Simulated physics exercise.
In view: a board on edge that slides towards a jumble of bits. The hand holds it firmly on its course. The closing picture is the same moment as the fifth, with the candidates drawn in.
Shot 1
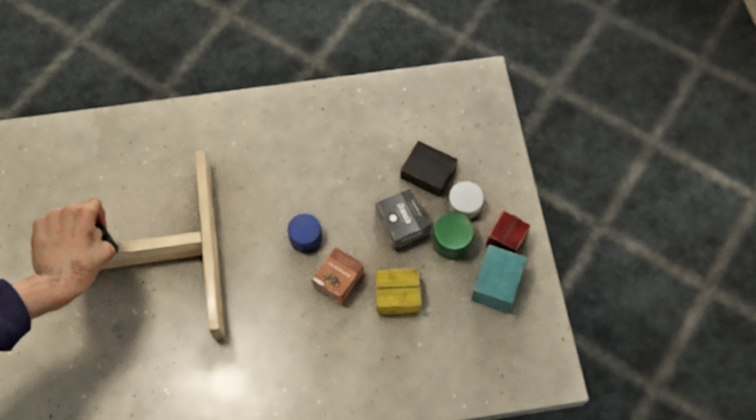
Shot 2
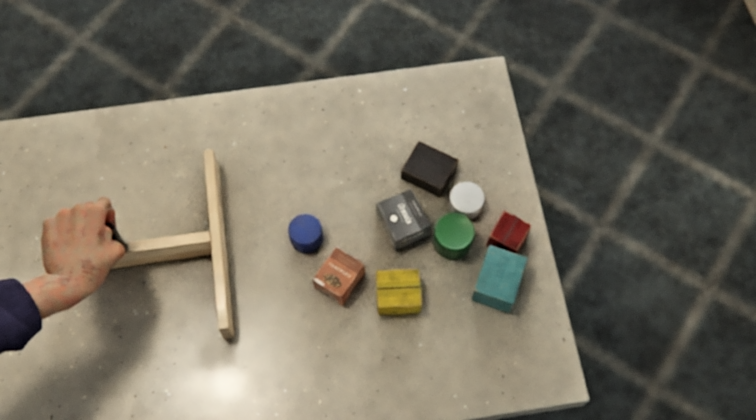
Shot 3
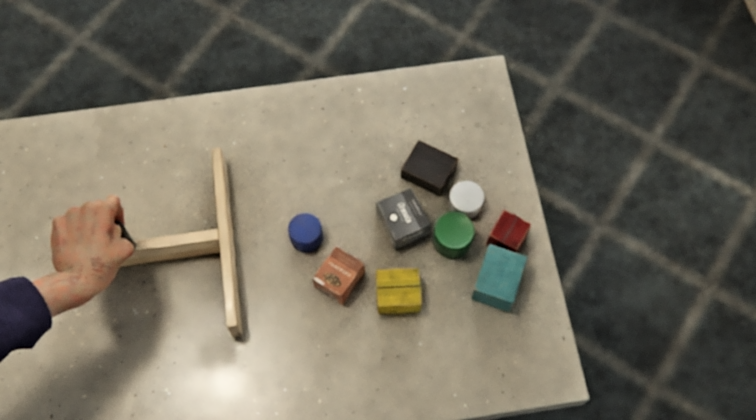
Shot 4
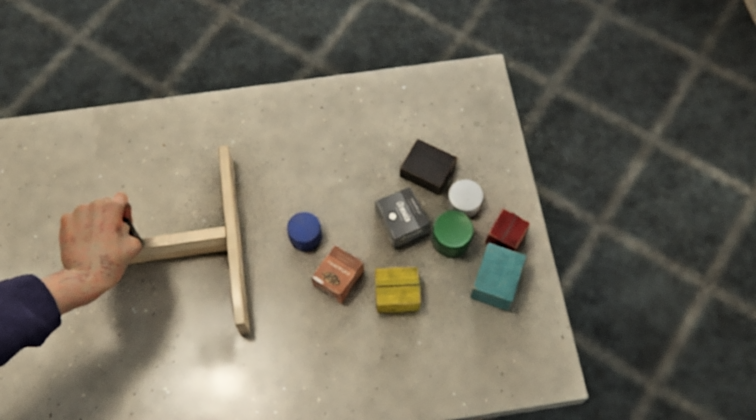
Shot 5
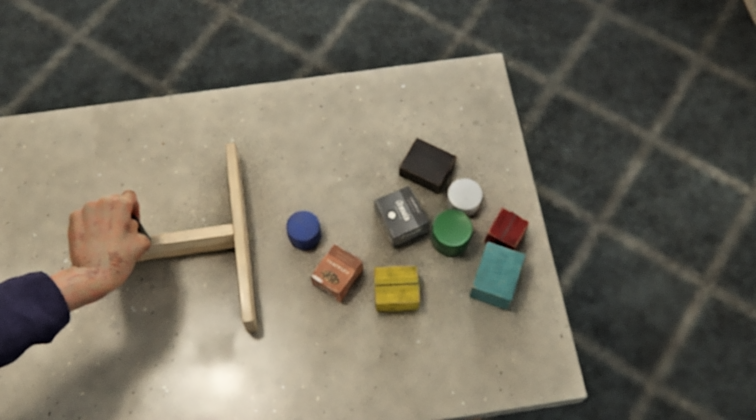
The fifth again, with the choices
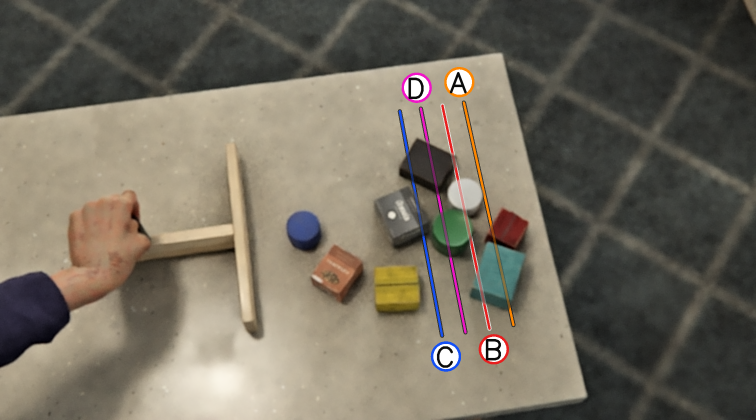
A hand slides a wooden T-shaped board slightly right across a table toward scattered small objects.
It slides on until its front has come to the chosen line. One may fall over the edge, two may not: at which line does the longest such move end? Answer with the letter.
Up to line D.
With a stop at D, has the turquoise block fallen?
By then, no.
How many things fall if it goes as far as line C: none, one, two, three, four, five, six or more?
By then, none.
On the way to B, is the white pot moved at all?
By then, yes.
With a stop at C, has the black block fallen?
By then, no.
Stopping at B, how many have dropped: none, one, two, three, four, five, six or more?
Two.
On the copy, A at (487, 208); B at (465, 211); C at (420, 217); D at (442, 214).
On D. First, board (313, 218); orange box (353, 269); blue tin (336, 226).
Then, board (386, 208); white pot (477, 195); green jar (459, 238).
Finally, board (440, 200); red box (538, 229); white pot (525, 182); none fallen.
By contrast, A drops four; B drops two; C is within the limit but short.
